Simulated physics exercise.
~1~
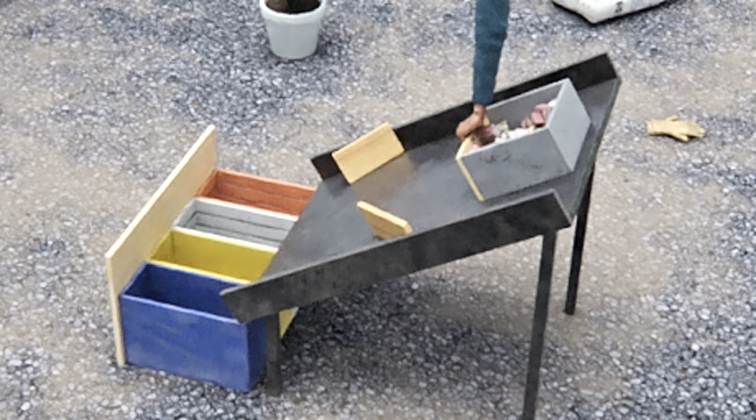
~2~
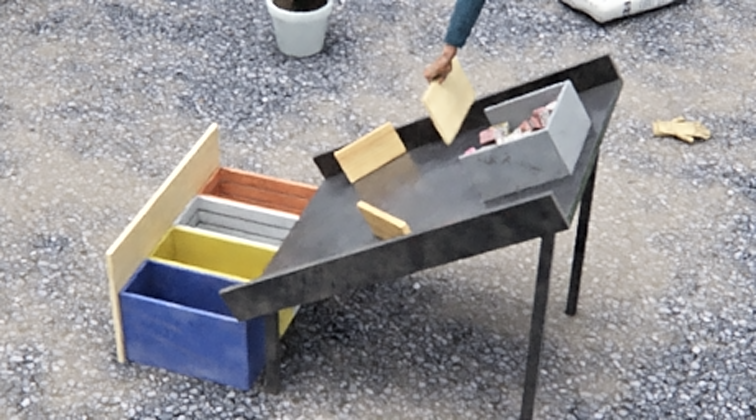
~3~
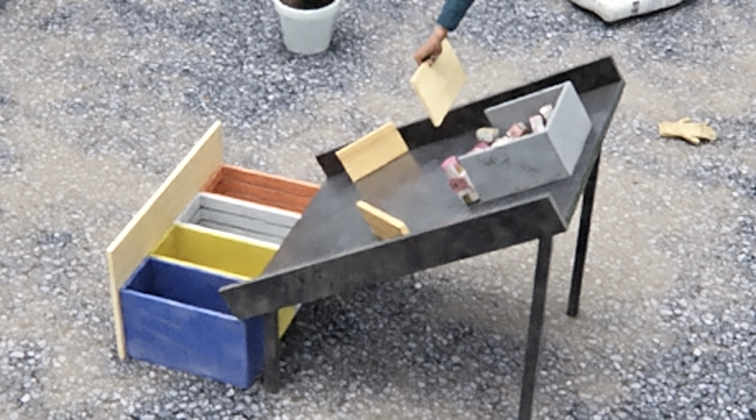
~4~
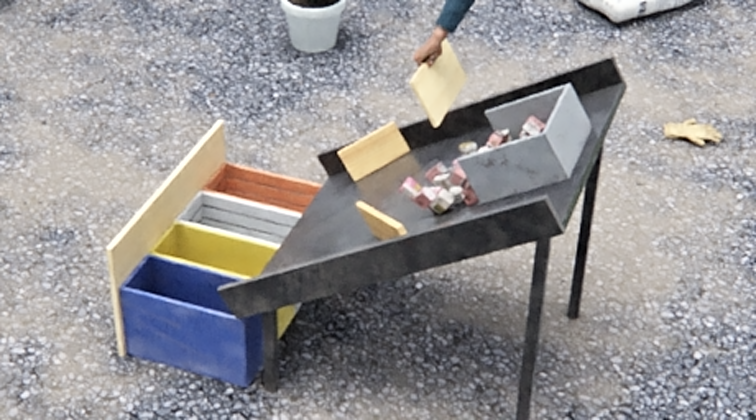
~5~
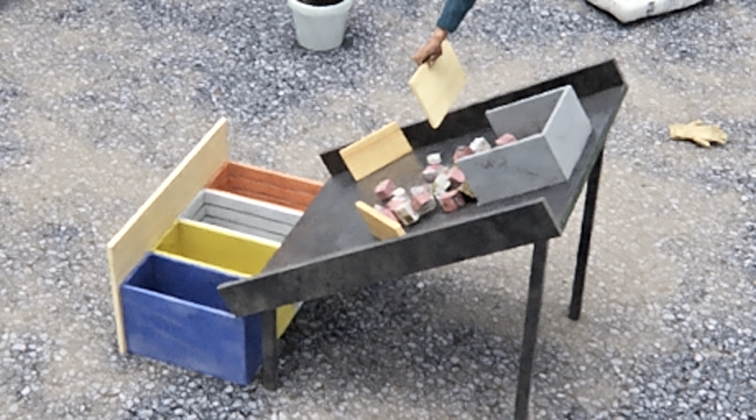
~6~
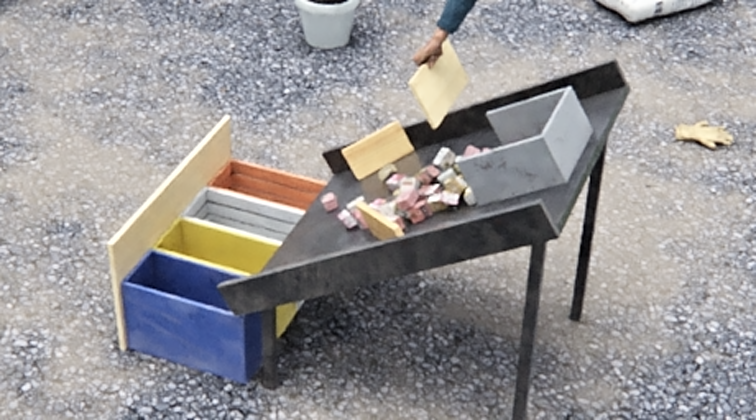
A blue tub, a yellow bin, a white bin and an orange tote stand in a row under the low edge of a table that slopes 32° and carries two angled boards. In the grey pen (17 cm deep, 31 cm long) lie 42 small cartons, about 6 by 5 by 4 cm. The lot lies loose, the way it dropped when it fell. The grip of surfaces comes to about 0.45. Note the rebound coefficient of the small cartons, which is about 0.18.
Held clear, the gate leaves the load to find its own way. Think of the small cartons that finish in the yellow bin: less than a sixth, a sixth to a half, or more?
A sixth up to half, in the yellow bin.
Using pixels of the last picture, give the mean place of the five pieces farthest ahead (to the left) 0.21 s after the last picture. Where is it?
Centre: Approx. (287, 224) px.
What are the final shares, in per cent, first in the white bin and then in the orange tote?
Roughly 55 and 5 per cent.
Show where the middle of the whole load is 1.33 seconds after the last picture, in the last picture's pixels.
Around (230, 275).
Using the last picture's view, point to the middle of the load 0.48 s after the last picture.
Near (321, 217) in pixels.
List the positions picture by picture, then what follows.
In the first picture (places track the rim corner closest to us here; the camera moves round a little), grey pen (545, 128); yellow bin (267, 287); all still inside.
The second picture shows grey pen (544, 130).
The third picture shows grey pen (543, 131); 10 out.
The fourth picture shows grey pen (542, 133); 19 out.
The fifth picture shows grey pen (541, 135); 29 out, the lowest carton at (385, 190).
The sixth picture shows grey pen (540, 137); yellow bin (267, 280); 38 out, the lowest carton at (330, 202).
Then, 0.21 s after the last picture, 1 in the white bin, 40 on the slope and 1 in the air.
Then, 0.48 s after the last picture, 4 in the yellow bin, 8 in the white bin, 1 in the orange tote, 27 on the slope and 2 in the air.
Then, 0.85 s after the last picture, 10 in the yellow bin, 21 in the white bin, 2 in the orange tote, 6 on the slope and 3 in the air.
Outcome (1.33 s after the last picture), 16 in the yellow bin, 23 in the white bin, 2 in the orange tote and 1 on the slope. Asked share, 16 of 42, 38 per cent.
